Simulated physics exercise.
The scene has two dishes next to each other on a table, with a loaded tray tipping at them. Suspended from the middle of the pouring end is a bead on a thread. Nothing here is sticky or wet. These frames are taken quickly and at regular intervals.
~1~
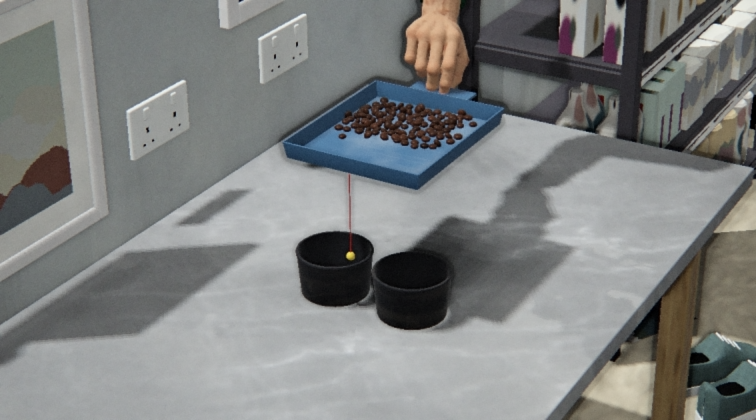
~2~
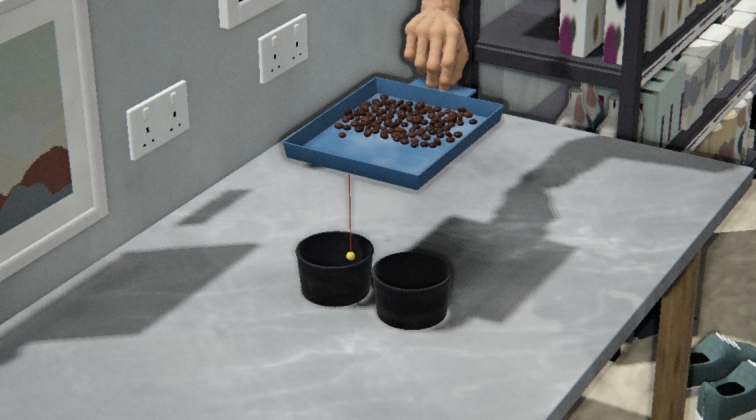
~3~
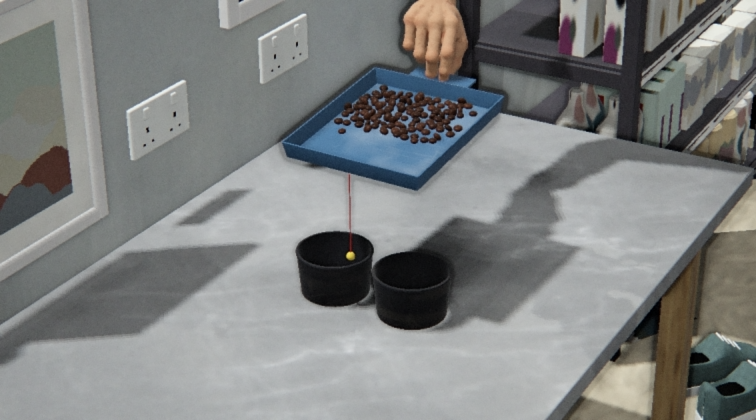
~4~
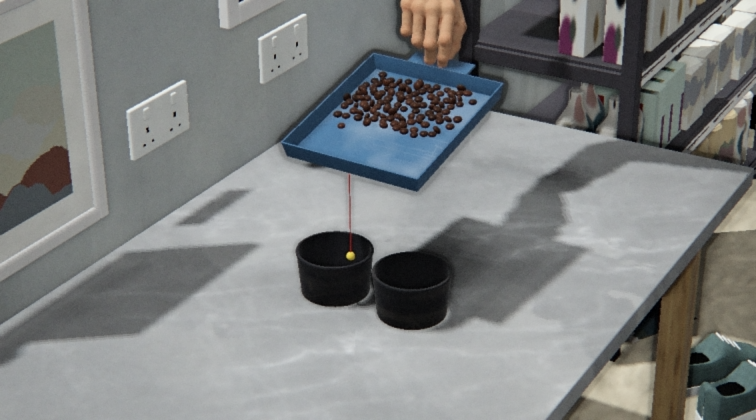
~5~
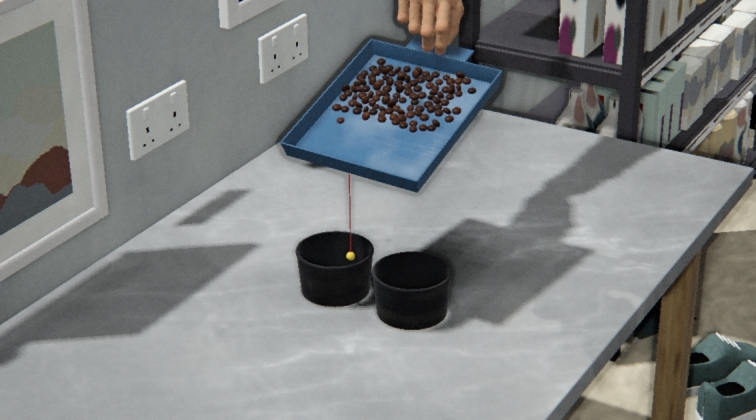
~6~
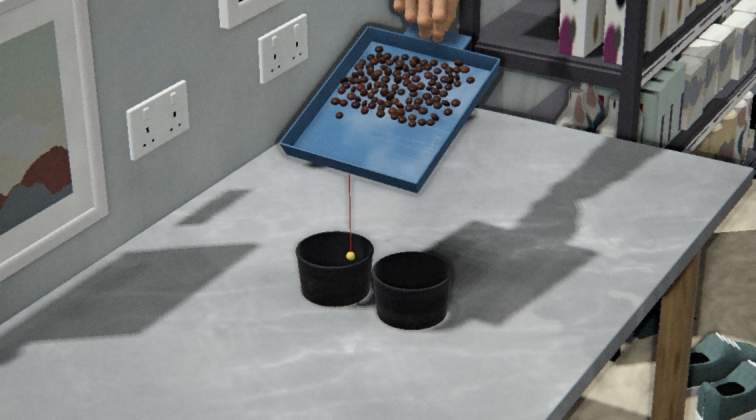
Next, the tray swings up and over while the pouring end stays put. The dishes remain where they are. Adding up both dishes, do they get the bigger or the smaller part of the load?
It looks like most goes past the dishes, when all's done.
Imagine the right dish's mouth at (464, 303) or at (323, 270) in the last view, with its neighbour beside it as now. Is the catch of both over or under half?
Earlier try a minority share, later try a minority share.
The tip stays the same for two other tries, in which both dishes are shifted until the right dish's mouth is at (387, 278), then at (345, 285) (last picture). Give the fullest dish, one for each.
Trial one goes to the right of the two, trial two to the right of the two.
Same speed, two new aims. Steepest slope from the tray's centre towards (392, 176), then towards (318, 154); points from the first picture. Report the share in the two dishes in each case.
40 % and 40 %, roughly.
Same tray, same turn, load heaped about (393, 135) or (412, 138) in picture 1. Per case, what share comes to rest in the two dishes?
It would be 0 in a hundred, and then 0 in a hundred.
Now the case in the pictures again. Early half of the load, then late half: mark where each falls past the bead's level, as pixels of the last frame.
First around (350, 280), afterwards around (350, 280).
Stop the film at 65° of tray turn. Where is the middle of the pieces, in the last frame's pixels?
Mark it at roughly (357, 165) in the final frame.
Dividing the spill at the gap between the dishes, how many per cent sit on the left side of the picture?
It amounts to some 70 percent.
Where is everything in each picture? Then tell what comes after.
Corners of the pouring end near (287, 141) and (417, 173), level; middle of the load near (399, 124), flat chocolate drops; left dish near (315, 282); right dish near (393, 304); bead on its thread near (351, 256), in the first frame.
Corners of the pouring end near (287, 141) and (417, 174), level; middle of the load near (399, 121), in the second frame.
Corners of the pouring end near (286, 141) and (417, 175), tipped barely, lowest at the right corner; middle of the load near (398, 115), in the third frame.
Corners of the pouring end near (285, 141) and (416, 176), tipped a little, lowest at the right corner; middle of the load near (398, 105), in the fourth frame.
Corners of the pouring end near (284, 141) and (416, 178), tipped clearly, lowest at the right corner; middle of the load near (397, 96), in the fifth frame.
Corners of the pouring end near (284, 142) and (415, 180), tipped clearly, lowest at the right corner; middle of the load near (395, 87); left dish near (315, 282); right dish near (393, 304), in the sixth frame.
Shortly afterwards, tray tipped steeply; all but a few on the tray; a little in the air.
Next, tray tipped past a quarter turn; near two thirds on the tray; near a third outside both; a little in the air.
Some moments later, tray tipped past a quarter turn; only a few in the right dish; all but a few outside both.
In the end, tray tipped past a quarter turn; only a few in the right dish; only a few in the left dish; all but a few outside both.
